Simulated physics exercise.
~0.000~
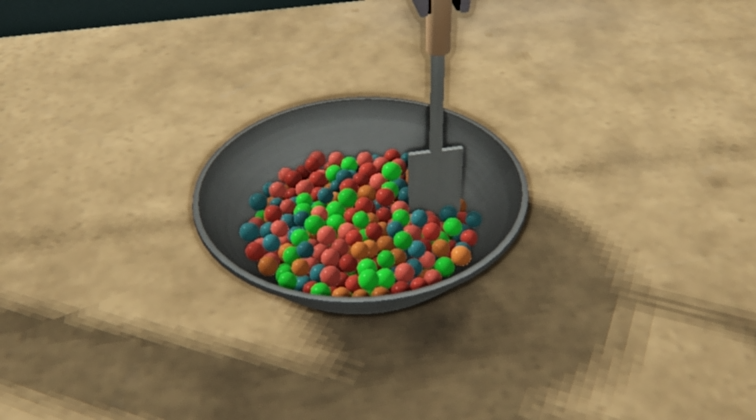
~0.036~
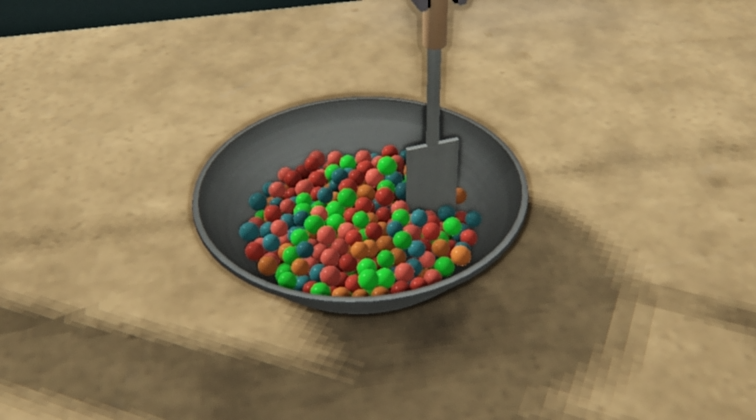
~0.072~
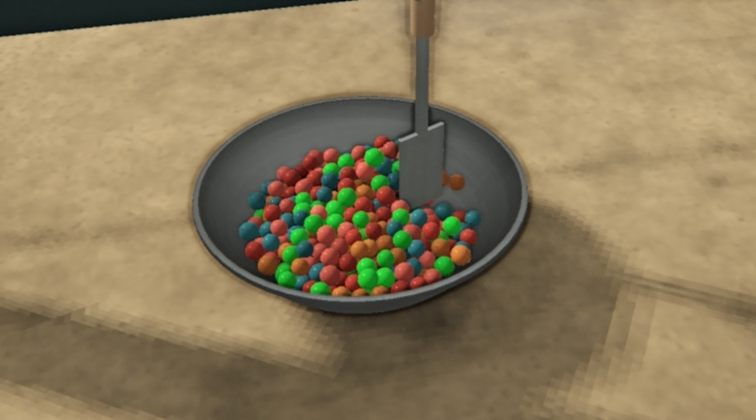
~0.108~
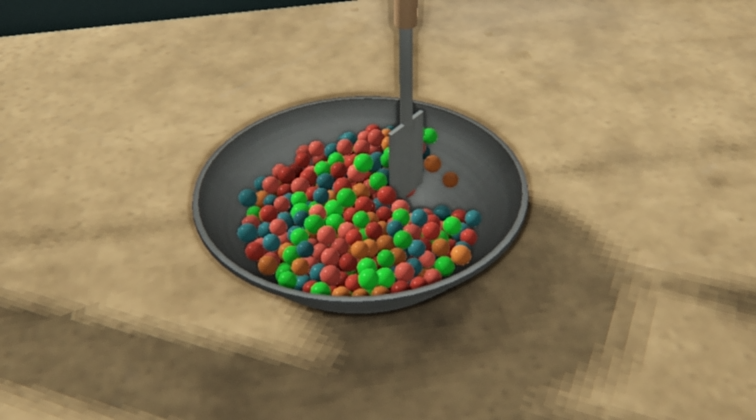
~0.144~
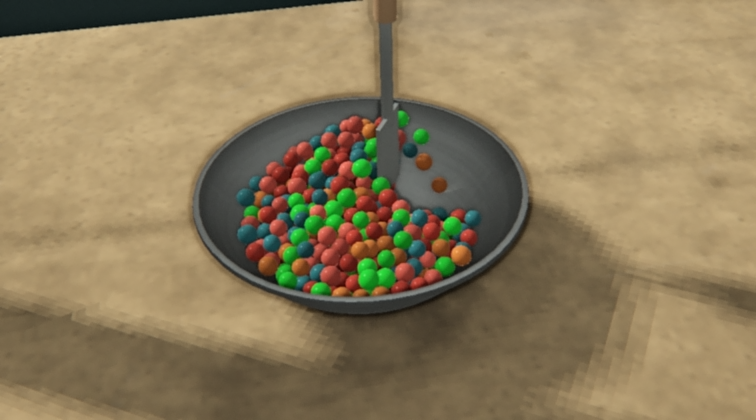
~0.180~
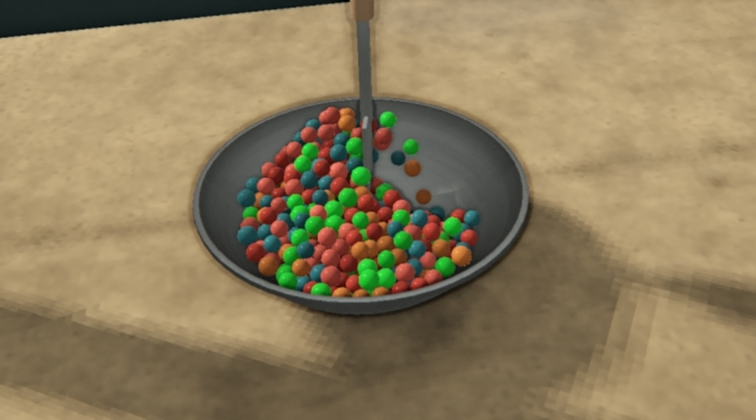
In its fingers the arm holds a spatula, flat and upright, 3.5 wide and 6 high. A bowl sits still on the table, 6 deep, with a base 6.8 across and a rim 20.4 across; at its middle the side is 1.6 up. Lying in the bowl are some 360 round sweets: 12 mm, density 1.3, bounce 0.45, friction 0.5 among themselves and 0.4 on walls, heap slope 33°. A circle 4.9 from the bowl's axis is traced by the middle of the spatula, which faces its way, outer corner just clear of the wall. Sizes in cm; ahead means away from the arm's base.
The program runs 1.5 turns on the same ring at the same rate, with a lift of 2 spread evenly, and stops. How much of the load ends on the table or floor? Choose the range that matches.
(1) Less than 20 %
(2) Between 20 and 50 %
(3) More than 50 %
Less than 20 %.
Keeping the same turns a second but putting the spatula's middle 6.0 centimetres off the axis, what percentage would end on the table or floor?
In that case some 5 %.
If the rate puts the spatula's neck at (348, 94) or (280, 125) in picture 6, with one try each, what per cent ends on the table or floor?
First try: Around 10 %; second try: Around 30 %.
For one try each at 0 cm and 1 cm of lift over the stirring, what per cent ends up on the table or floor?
Roughly 15 and 10 per cent.
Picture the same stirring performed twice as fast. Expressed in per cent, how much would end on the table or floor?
Estimated share: Near 30 %.
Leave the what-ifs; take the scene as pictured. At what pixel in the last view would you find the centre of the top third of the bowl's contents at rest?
Estimated centre: (363, 209).
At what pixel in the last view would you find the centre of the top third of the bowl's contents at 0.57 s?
The upper third is centred close to (388, 259).
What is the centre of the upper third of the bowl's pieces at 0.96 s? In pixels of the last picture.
Close to pixel (369, 192).
By 0.57 s, 257° round, highest piece 8 above the table; 349 in the bowl, 8 on the table or floor, 5 in flight or on the tool.
By 0.96 s, 79° round, highest piece 7 above the table; 338 in the bowl, 22 on the table or floor, 2 in flight or on the tool.
By 1.35 s, 180° round, highest piece 5 above the table; 338 in the bowl, 24 on the table or floor.
By 2.05 s, 180° round, highest piece 5 above the table; 338 in the bowl, 24 on the table or floor.
Final count, 338 in the bowl, 24 on the table or floor. That is 7 % on the table or floor.
